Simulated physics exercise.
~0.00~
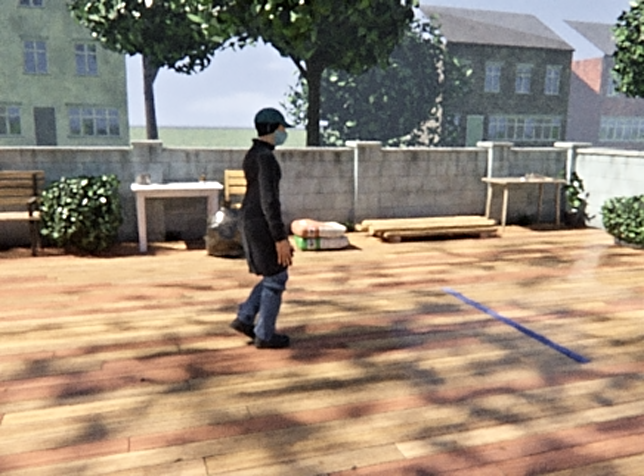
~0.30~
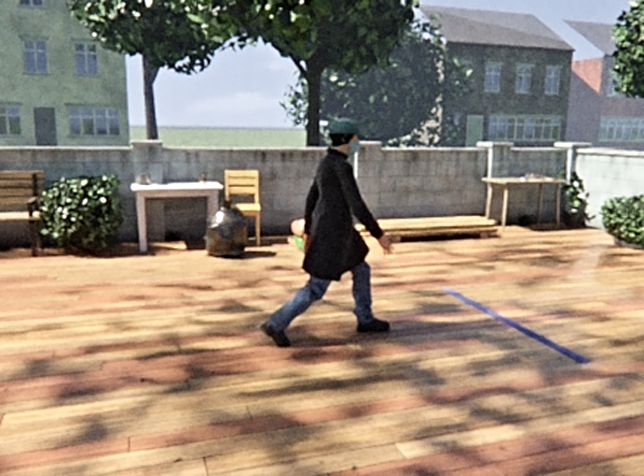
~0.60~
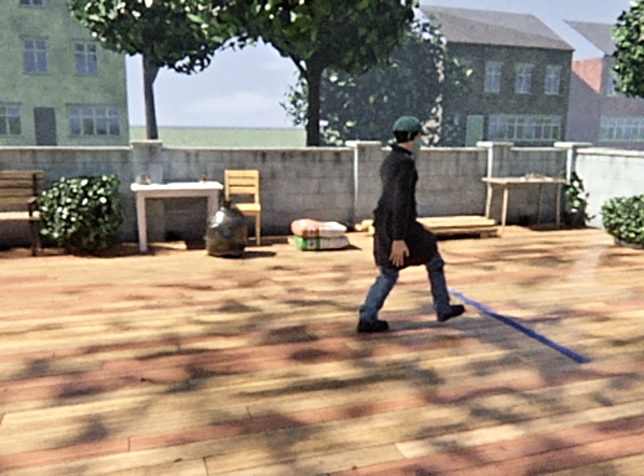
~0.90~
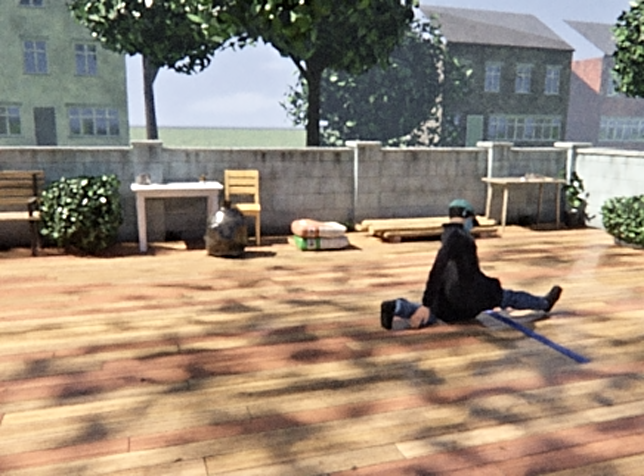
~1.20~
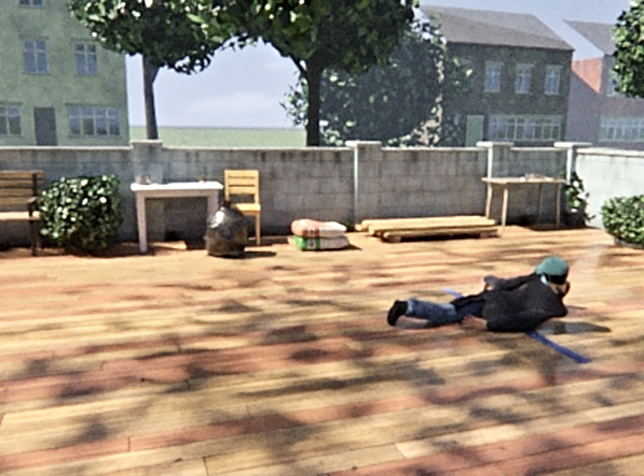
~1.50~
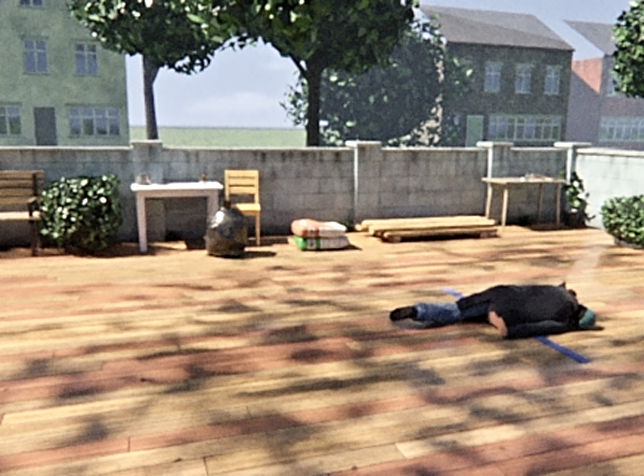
A person in a dark coat walks right, collapses, and ends lying across the blue strip.
